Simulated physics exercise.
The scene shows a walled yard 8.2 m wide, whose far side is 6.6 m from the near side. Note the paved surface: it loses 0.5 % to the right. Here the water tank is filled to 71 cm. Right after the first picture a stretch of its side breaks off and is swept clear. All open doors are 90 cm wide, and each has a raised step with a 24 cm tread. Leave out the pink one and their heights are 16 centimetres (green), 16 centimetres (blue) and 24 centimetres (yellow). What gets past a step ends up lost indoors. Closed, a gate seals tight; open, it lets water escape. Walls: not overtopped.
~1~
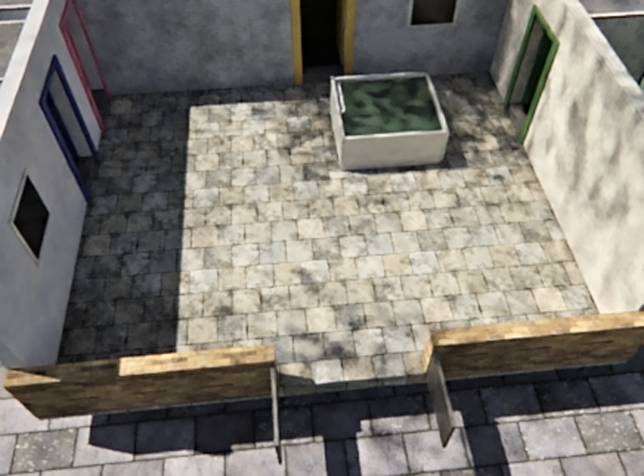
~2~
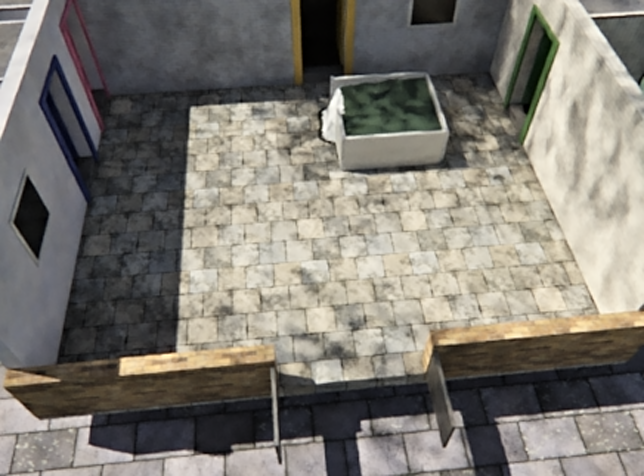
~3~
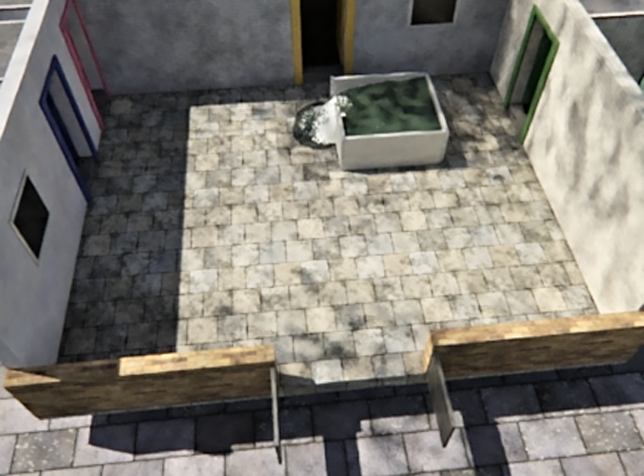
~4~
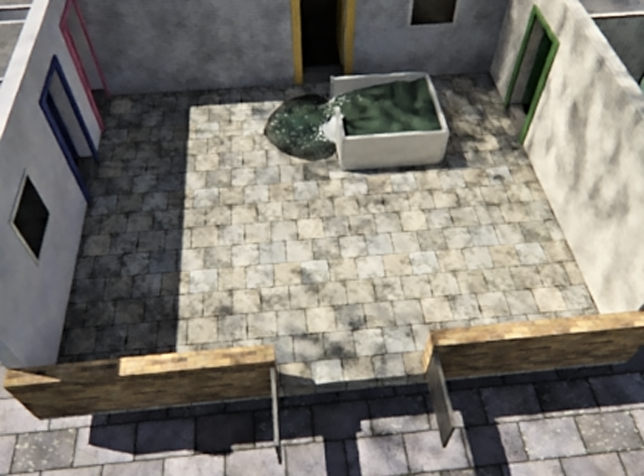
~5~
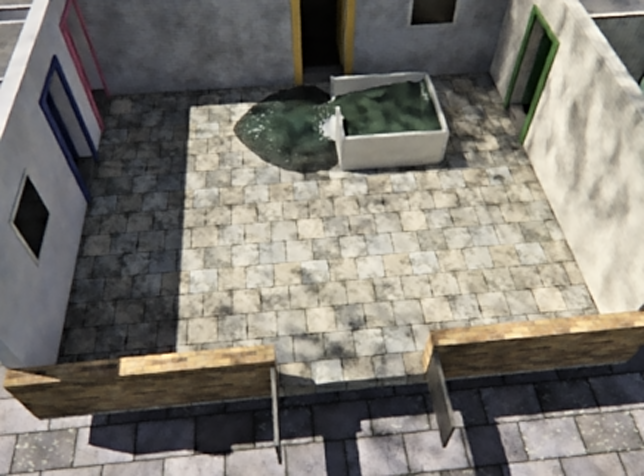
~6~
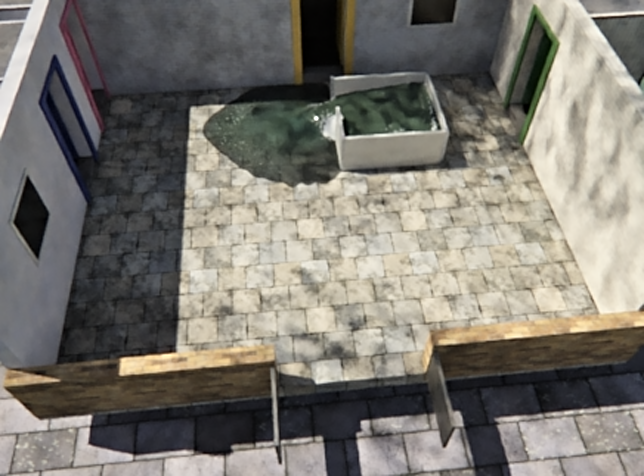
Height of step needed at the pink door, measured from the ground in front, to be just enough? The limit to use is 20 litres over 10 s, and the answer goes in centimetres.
Approximately 28 cm.
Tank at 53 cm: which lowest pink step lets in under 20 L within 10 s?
Then around 19 centimetres.
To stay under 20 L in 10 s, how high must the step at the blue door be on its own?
At blue, about 12.0 cm.
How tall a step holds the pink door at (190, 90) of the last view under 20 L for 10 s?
It needs roughly 9.5 cm.
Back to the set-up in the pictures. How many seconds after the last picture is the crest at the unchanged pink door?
I'd say near 1.8 seconds.
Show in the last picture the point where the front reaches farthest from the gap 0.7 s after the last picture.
Somewhere near the pixel (104, 121).
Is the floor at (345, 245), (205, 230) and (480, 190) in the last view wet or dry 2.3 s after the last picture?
In turn: Dry, flooded, not reached.
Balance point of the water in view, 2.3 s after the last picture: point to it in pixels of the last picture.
Around (270, 139).
Then, 0.7 s after the last picture water covers 25 % of the floor, deepest (36 cm) near (329, 124); it has not reached the pink door.
Then, 2.3 s after the last picture water covers 35 % of the floor, deepest (30 cm) near (105, 116); 30 cm at the pink door, 29 litres in over its 25 cm step.
Then, 9.3 s after the last picture water covers 80 % of the floor, deepest (8 cm) near (78, 390); 5 cm at the pink door, 36 litres in over its 25 cm step.
At the pink door as built, the water peaked near 36 cm, 1.7 s after the last picture.
Run again over the same 10 s with other heights there, 39 litres in over 24.5 cm, 4 litres over 33.5 cm. The limit of 20 litres is kept from about 28 cm up.
